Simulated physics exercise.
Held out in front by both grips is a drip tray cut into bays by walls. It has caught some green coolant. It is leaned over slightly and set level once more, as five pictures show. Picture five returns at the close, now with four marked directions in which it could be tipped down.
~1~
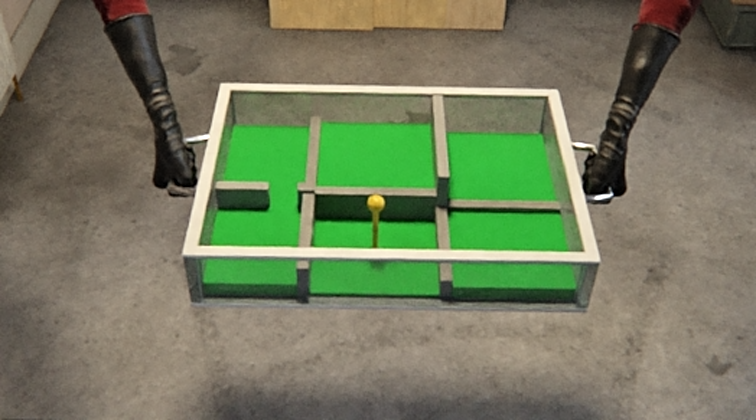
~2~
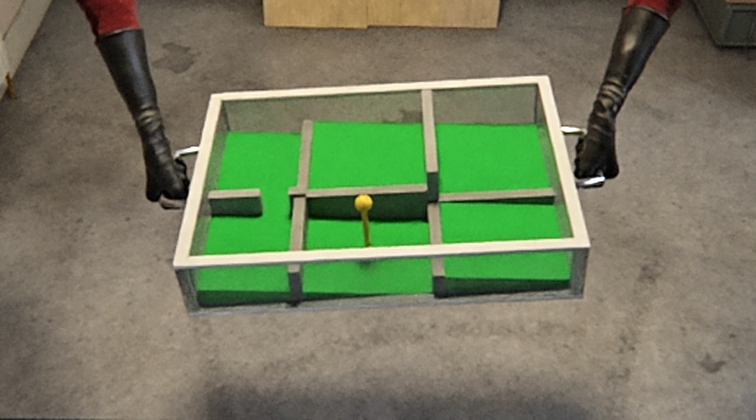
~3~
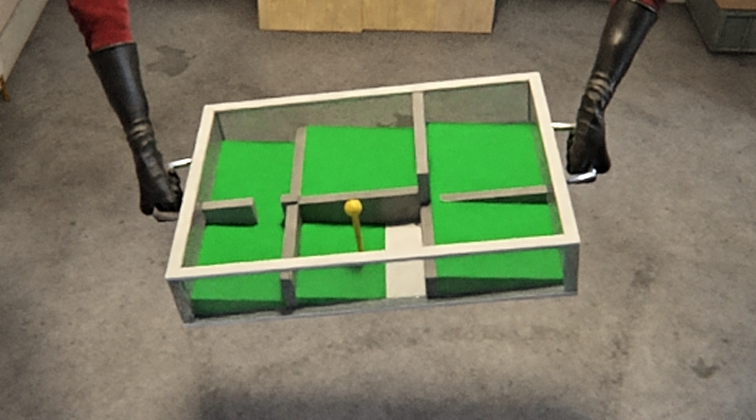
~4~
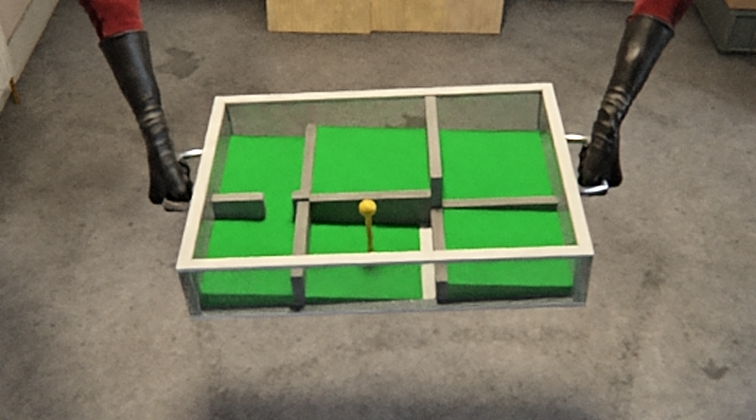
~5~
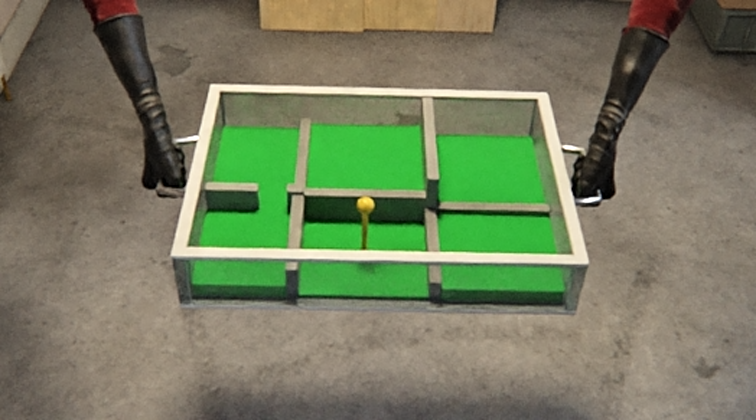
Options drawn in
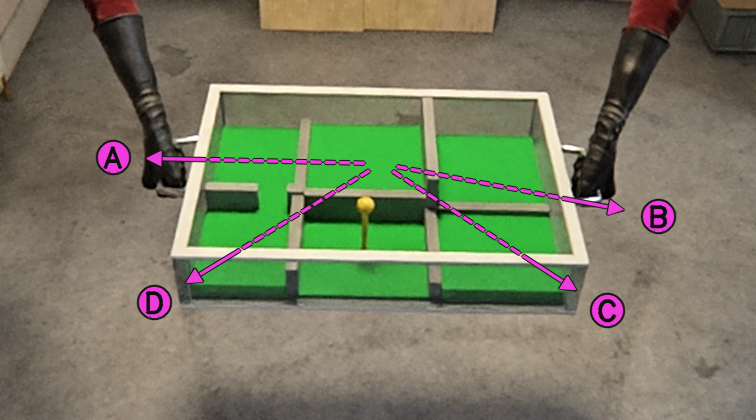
The clip shows black-gloved hands tilting a walled tray of green liquid slightly down to the left, baring a pale strip of floor beside the yellow peg, then levelling it as the green covers the strip again.
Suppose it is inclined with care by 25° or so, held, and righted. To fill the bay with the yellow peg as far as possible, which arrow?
Go for A.
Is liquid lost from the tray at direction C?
Yes, some is lost.
On the marked copy, A ends at (151, 158); B ends at (618, 208); C ends at (571, 287); D ends at (190, 279).
With A, about 15 % of the liquid ends in the peg's bay; nothing spills.
With B, about 5 % of the liquid ends in the peg's bay; almost none goes over the rim.
With C, about 6 % of the liquid ends in the peg's bay; about 34 % goes over the rim.
With D, about 11 % of the liquid ends in the peg's bay; about 42 % goes over the rim.
